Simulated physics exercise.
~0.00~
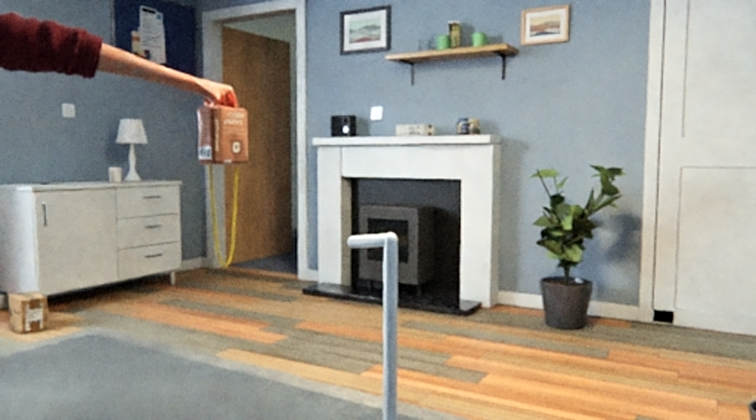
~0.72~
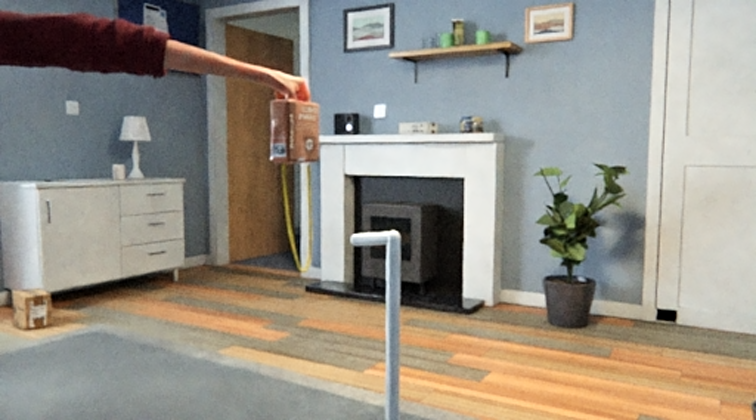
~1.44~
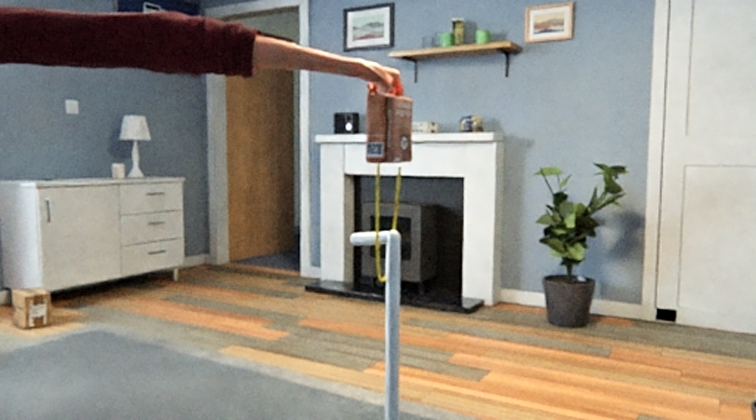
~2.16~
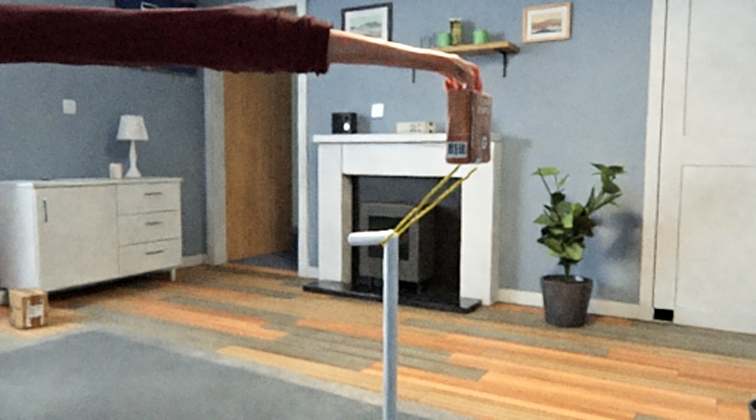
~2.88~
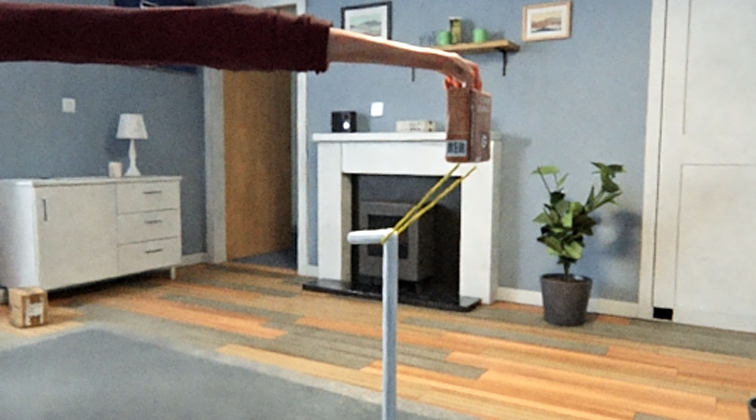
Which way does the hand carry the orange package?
The hand carries the orange package to the right, over the post and a little past it.
